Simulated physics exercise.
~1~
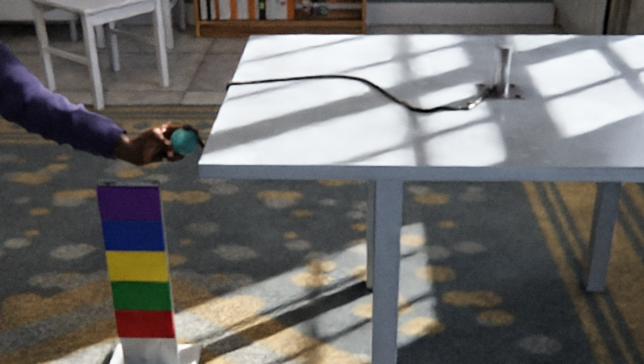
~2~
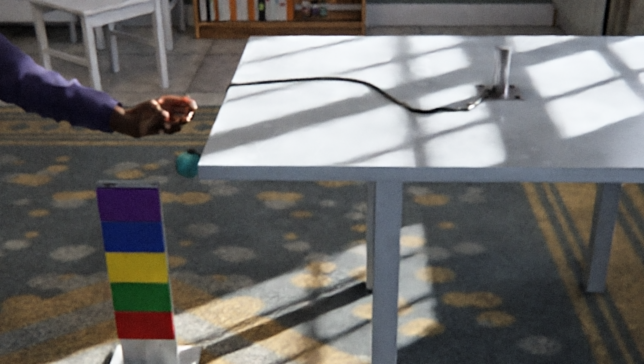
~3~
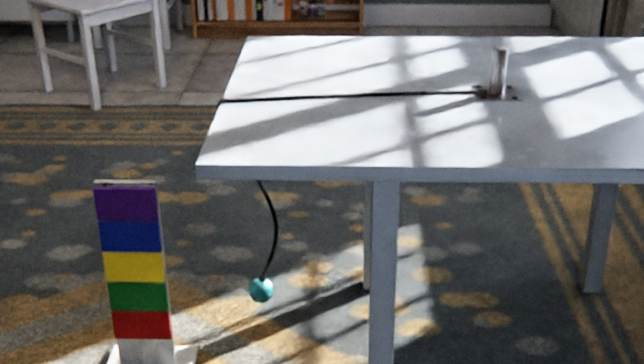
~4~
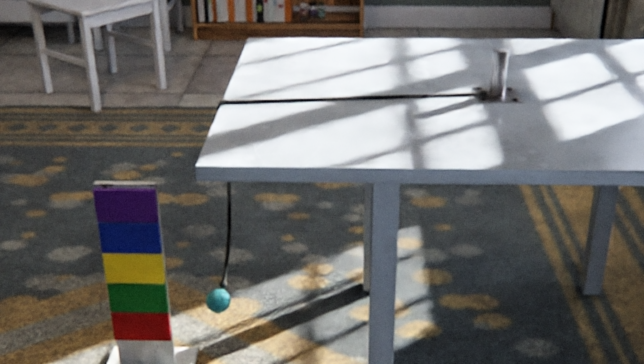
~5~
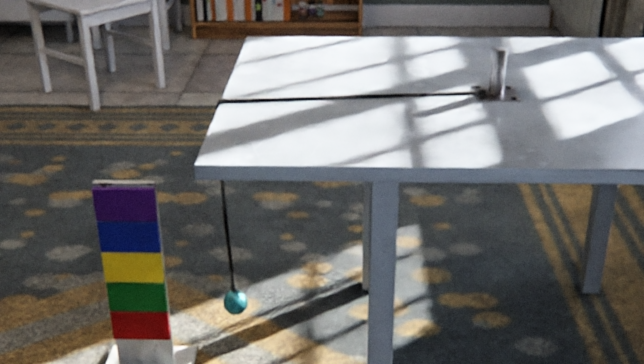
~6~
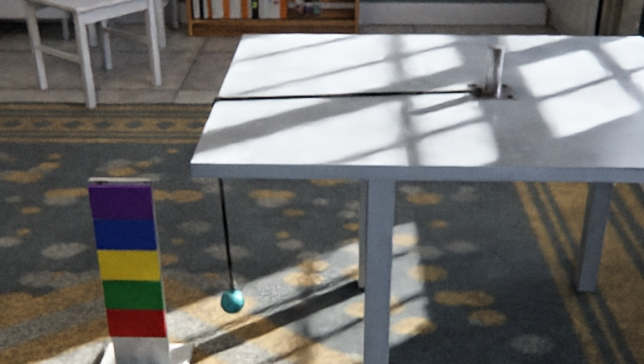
At the start, a hand in a purple sleeve holds a turquoise ball at the left edge of a pale table, with a dark lead lying in a loose curve across the top. A stand with purple, blue, yellow, green and red bands is beside it. The hand lets go and draws back as the ball begins to drop. The lead pulls straight over the edge, and the ball swings out to the right, level with yellow. It swings back left, lower, then slightly right. It ends hanging beneath the table edge, level with the green band.
